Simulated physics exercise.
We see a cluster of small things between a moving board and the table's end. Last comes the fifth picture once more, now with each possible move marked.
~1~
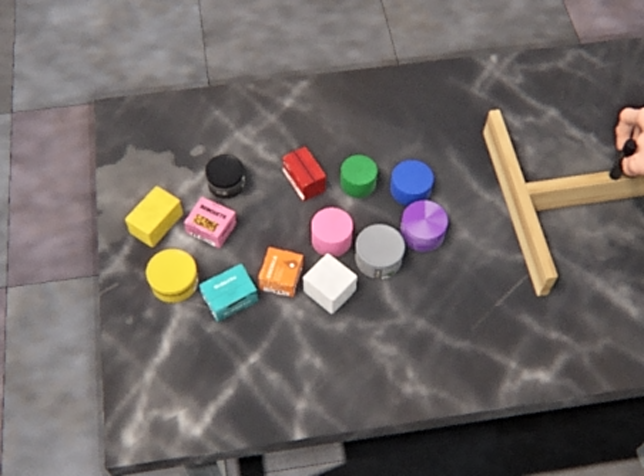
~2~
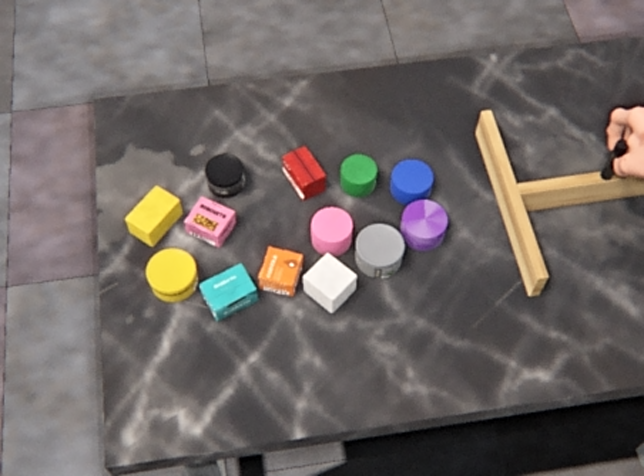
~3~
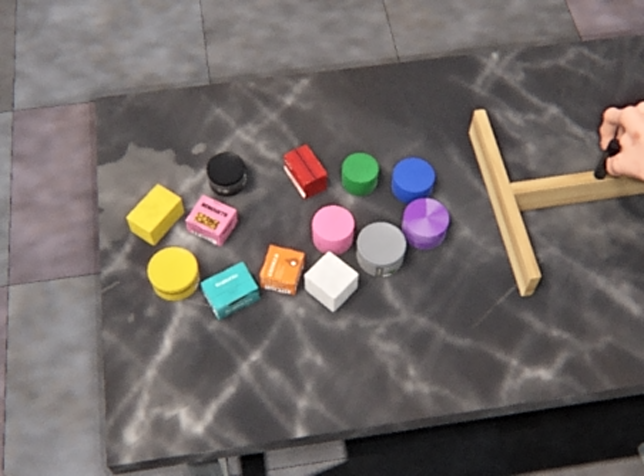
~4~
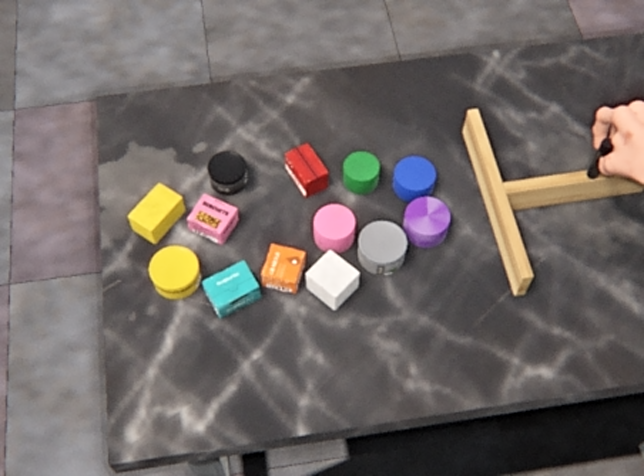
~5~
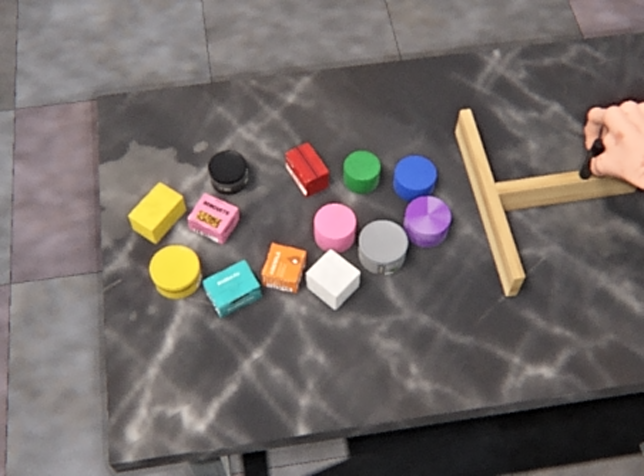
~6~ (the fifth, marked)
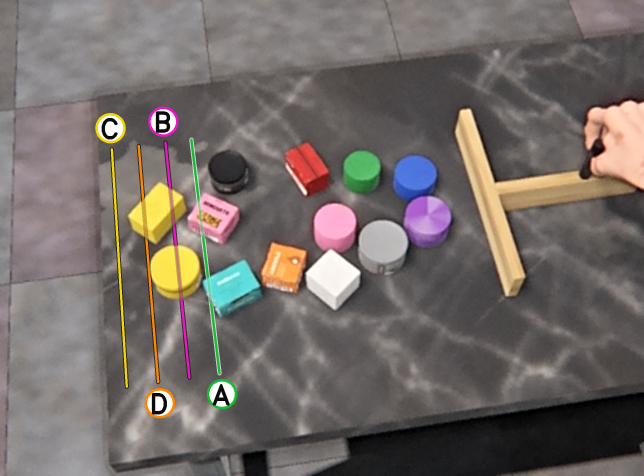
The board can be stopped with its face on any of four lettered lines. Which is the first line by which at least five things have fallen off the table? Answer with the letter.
At least to D.
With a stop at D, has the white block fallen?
By then, no.
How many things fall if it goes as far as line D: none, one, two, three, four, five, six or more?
Six or more.
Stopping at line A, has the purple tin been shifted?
Yes.
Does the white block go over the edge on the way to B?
No.
On the marked copy, A at (204, 247); B at (176, 251); C at (119, 259); D at (148, 255).
With D. Early on, board (370, 205); green pot (327, 154); white block (321, 289).
Further on, board (245, 221); yellow tub (144, 279); turquoise packet (152, 326).
At the end, board (146, 234); pink tin over the edge; black tub over the edge; seven fallen.
As for the rest, A drops none; B drops only four; C drops twelve, but is farther than needed.
